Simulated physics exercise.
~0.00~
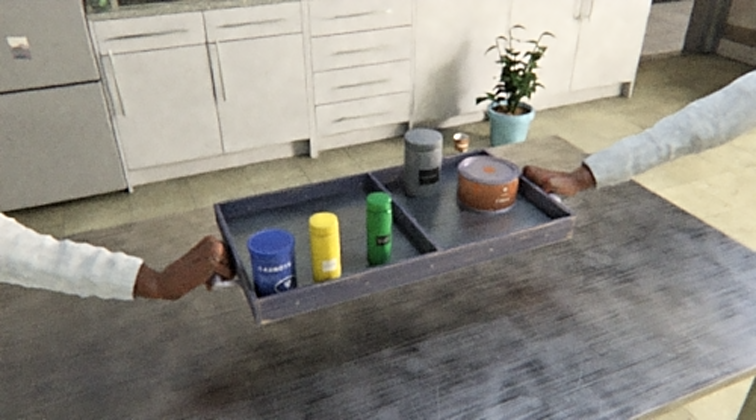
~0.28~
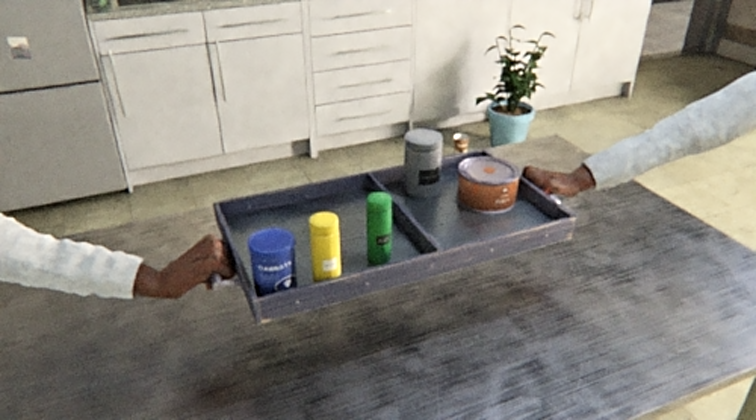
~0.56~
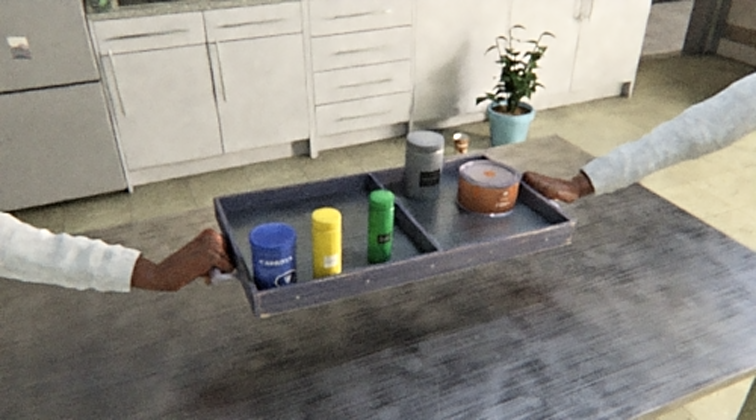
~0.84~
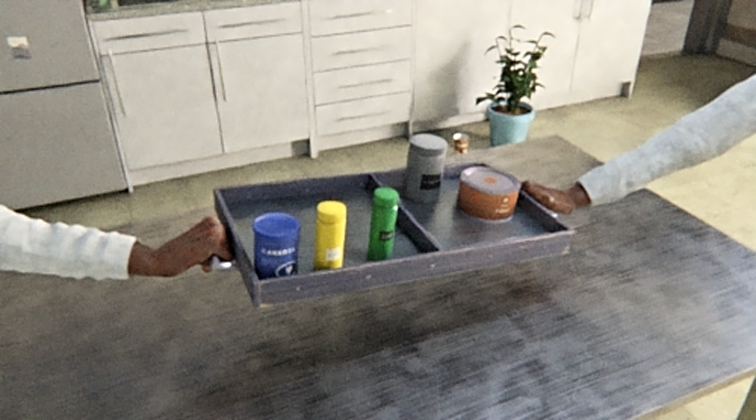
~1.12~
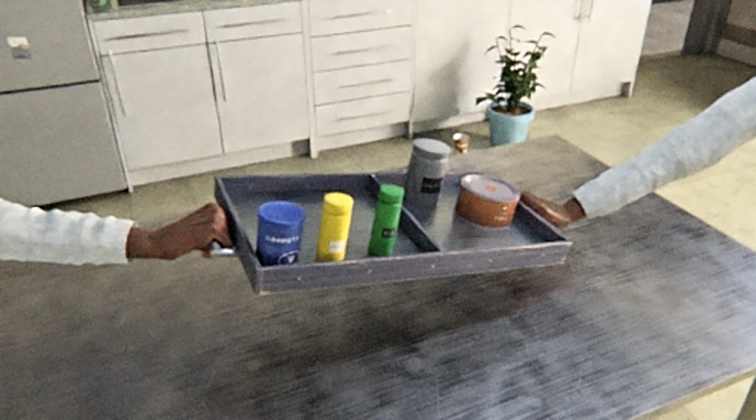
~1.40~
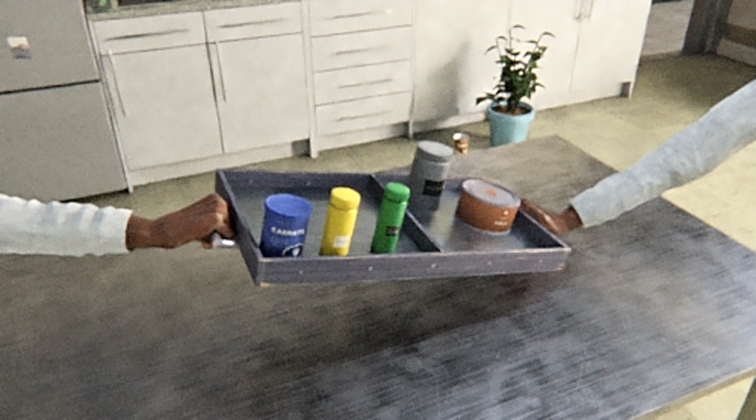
To begin with, two hands hold a dark divided tray level above a table, carrying a blue tin, yellow shaker, green shaker, grey jar and orange tub. The hands then gradually tilt the tray down to the right, and the containers lean with it, staying close to their places.
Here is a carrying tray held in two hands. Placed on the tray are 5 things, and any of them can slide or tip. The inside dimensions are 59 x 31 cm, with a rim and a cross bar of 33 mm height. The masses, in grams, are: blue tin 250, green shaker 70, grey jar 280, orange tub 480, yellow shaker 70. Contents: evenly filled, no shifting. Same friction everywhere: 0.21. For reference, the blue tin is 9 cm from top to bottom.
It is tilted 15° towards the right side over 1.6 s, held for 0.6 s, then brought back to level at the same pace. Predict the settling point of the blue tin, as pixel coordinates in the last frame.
Settling point: Roughly (386, 239).
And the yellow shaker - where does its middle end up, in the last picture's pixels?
It finishes around (421, 232).
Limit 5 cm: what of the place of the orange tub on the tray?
The orange tub remains in place.
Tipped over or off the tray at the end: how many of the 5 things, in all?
0.
After 1.70 s, tray tilted 15°, right edge down; blue tin slid 4 cm near (308, 229); yellow shaker slid 4 cm; green shaker slid 4 cm.
After 2.00 s, tray tilted 15°, right edge down; blue tin slid 13 cm near (358, 229); yellow shaker slid 13 cm; grey jar slid 10 cm.
After 2.20 s, tray tilted 15°, right edge down; blue tin slid 19 cm near (393, 230); yellow shaker slid 17 cm; grey jar slid 14 cm.
At rest (4.4 s), not toppled but over 5 cm from the start, blue tin, green shaker, grey jar and yellow shaker; the last one in place, give or take 5 cm. In the last view, blue tin near (386, 239).
